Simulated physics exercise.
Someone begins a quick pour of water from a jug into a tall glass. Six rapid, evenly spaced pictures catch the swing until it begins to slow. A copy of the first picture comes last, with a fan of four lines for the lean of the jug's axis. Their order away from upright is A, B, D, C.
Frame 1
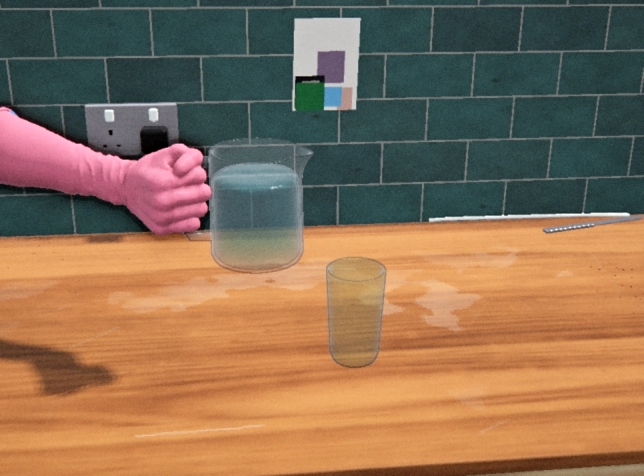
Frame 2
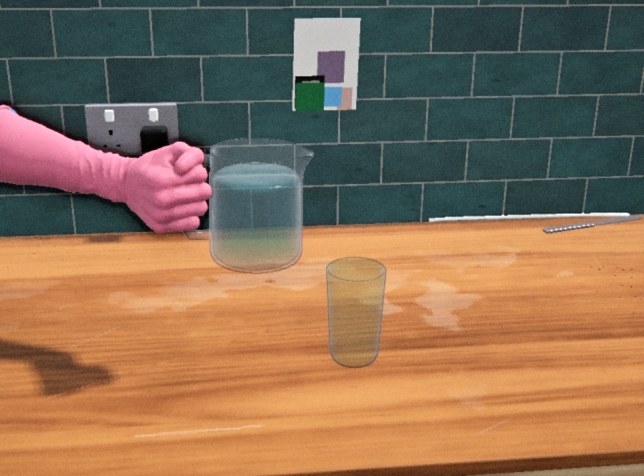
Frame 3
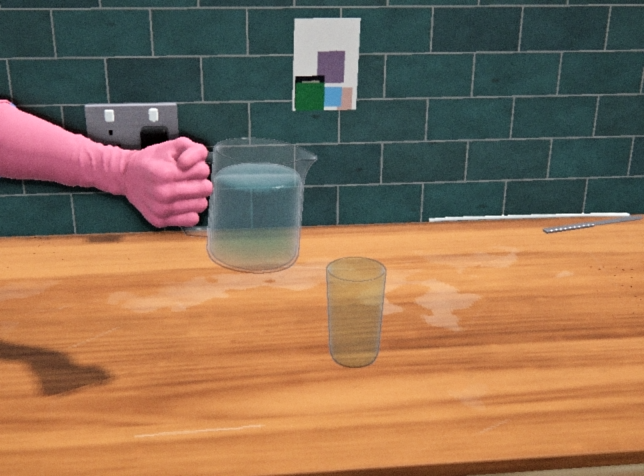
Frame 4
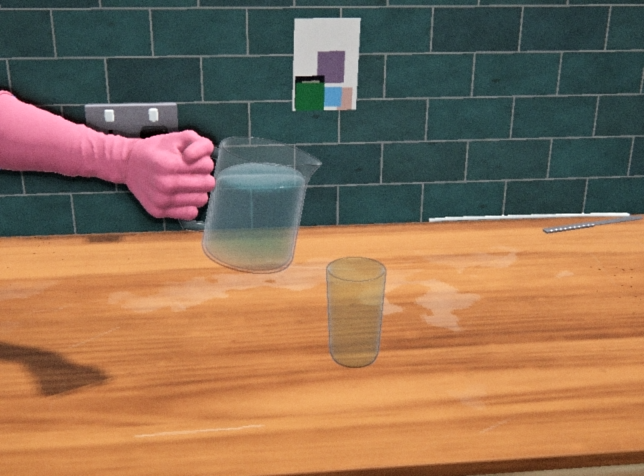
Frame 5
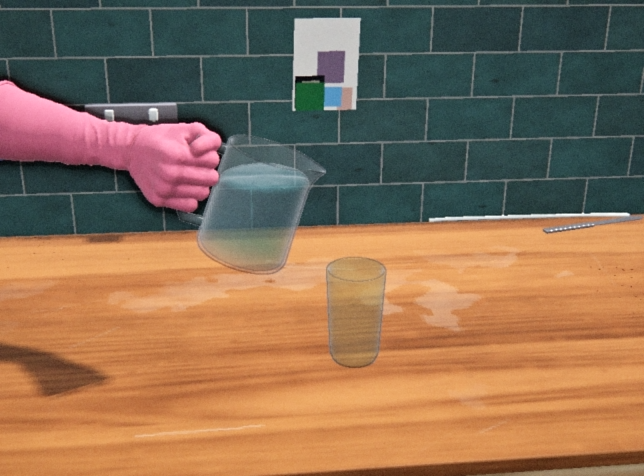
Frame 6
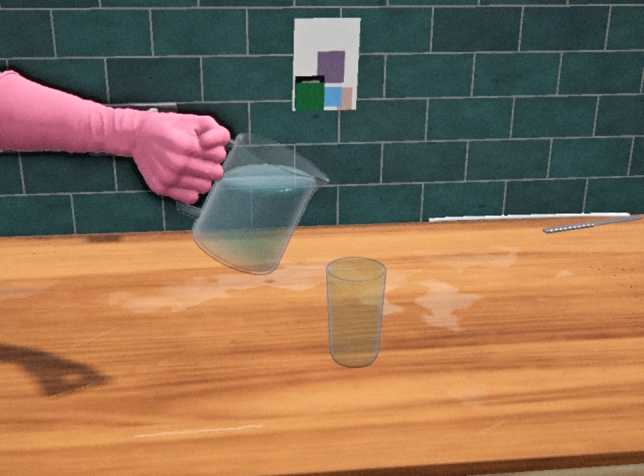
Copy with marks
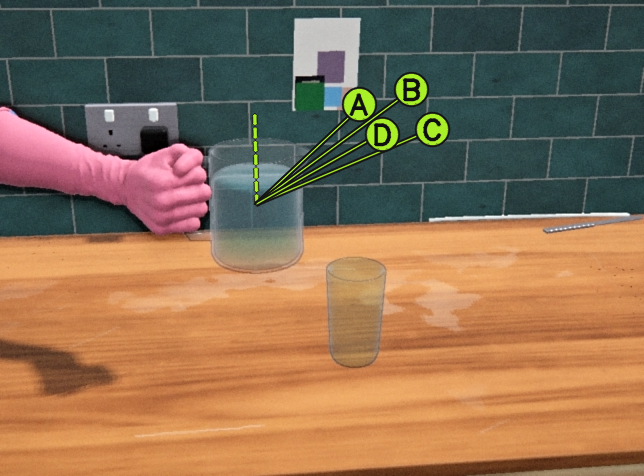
In the video, a pink-gloved hand holds a clear jug of water upright on the left, behind a tall glass on a wooden counter, then steadily tilts the jug to the right, with no water leaving it.
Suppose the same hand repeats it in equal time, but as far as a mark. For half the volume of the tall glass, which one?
Take D.
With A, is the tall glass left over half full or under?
Under half.
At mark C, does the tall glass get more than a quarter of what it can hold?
Yes.
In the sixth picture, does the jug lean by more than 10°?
Yes.
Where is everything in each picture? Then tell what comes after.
The first frame shows upright, lip at (311, 152); rim of the tall glass round (356, 268); nothing has left yet.
The second frame shows upright, lip at (312, 153); nothing has left yet.
The third frame shows tipped about 5°, lip at (315, 157); nothing has left yet.
The fourth frame shows tipped about 11°, lip at (319, 163); nothing has left yet.
The fifth frame shows tipped about 18°, lip at (324, 170); nothing has left yet.
The sixth frame shows tipped about 26°, lip at (328, 179); nothing has left yet.
On the marked copy, A at (348, 117); B at (398, 99); C at (417, 135); D at (366, 141).
With A, the tall glass ends with about 25 % of what it can hold.
With B, the tall glass ends with about 38 % of what it can hold.
With C, the tall glass ends with about 68 % of what it can hold; 8 % of the water is spilt.
With D, the tall glass ends with about 54 % of what it can hold; 4 % of the water is spilt.
